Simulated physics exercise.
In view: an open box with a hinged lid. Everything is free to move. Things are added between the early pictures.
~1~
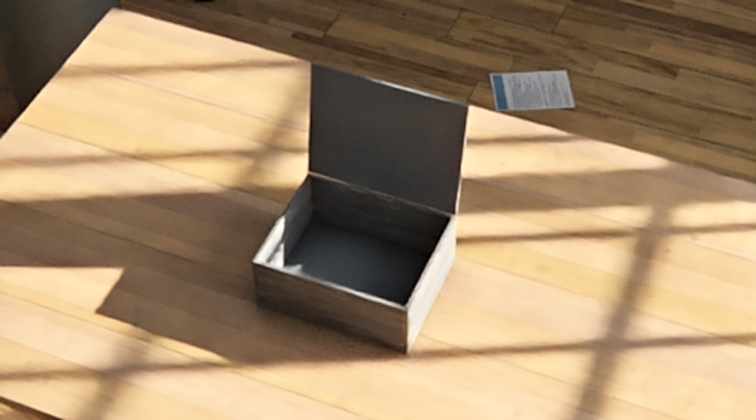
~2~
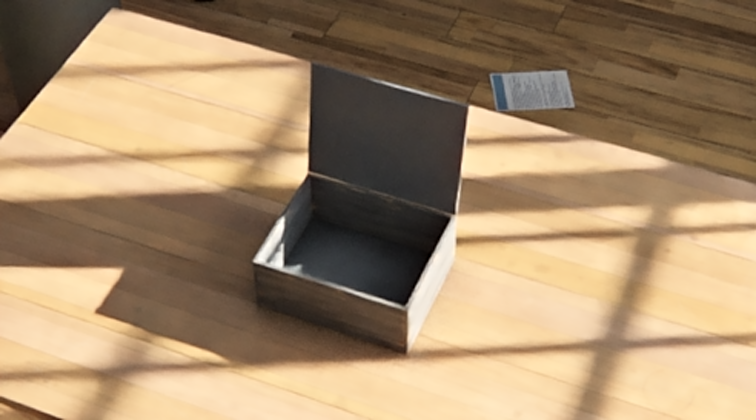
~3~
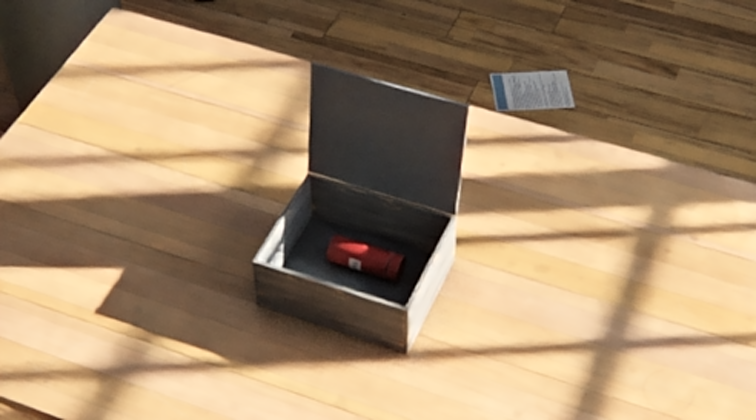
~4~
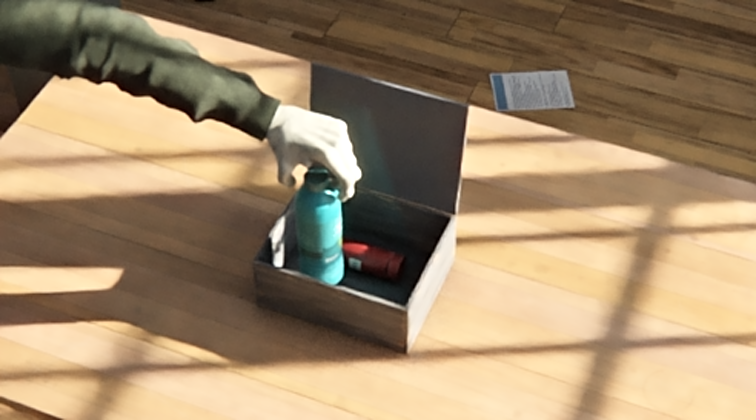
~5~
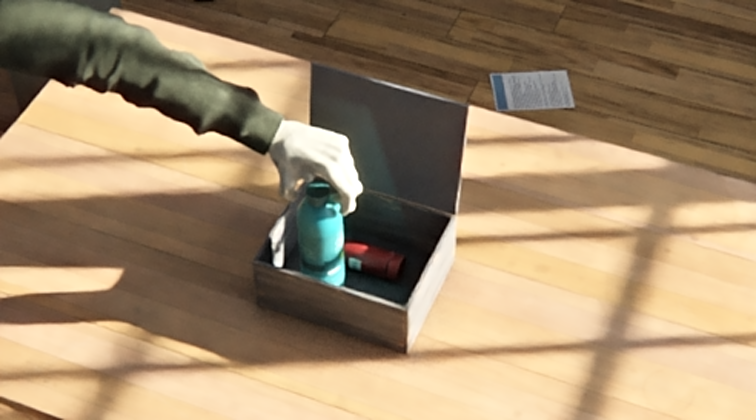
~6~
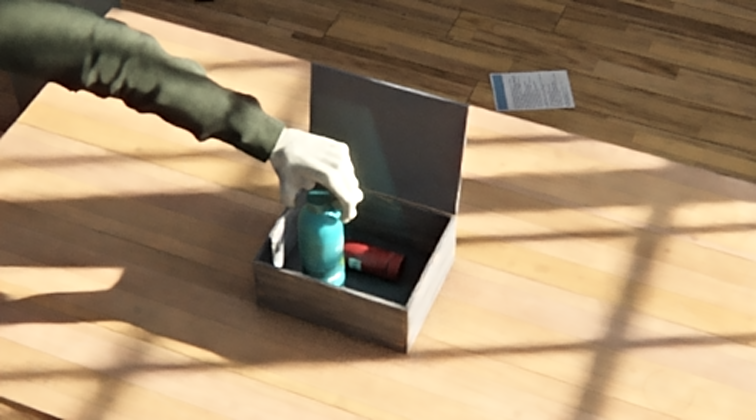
An open gray box sat empty on a sunlit wooden table until a red shaker appeared inside, lying on its side; then a gloved hand reached in from the left and lowered a turquoise bottle beside it.
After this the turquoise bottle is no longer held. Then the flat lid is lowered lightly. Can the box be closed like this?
As it turns out, it will not close.
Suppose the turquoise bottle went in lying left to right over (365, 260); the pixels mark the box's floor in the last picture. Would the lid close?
Then it closes.
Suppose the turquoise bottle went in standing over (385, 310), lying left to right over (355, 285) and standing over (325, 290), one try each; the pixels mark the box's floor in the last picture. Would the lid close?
First try: It stays ajar; second try: It sits on the rim; third try: It will not close.
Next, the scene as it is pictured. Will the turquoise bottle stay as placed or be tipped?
It stays as placed.
Then, 1.10 s on from there, lid starting down.
Then, 1.50 s on from there, lid 66° above the rim.
Then, 1.70 s on from there, lid 52° above the rim.
Then, 3.60 s on from there, lid 43° above the rim.
In the end, lid 43° above the rim; both unmoved. At the end, from the last picture's camera, turquoise bottle near (321, 246).
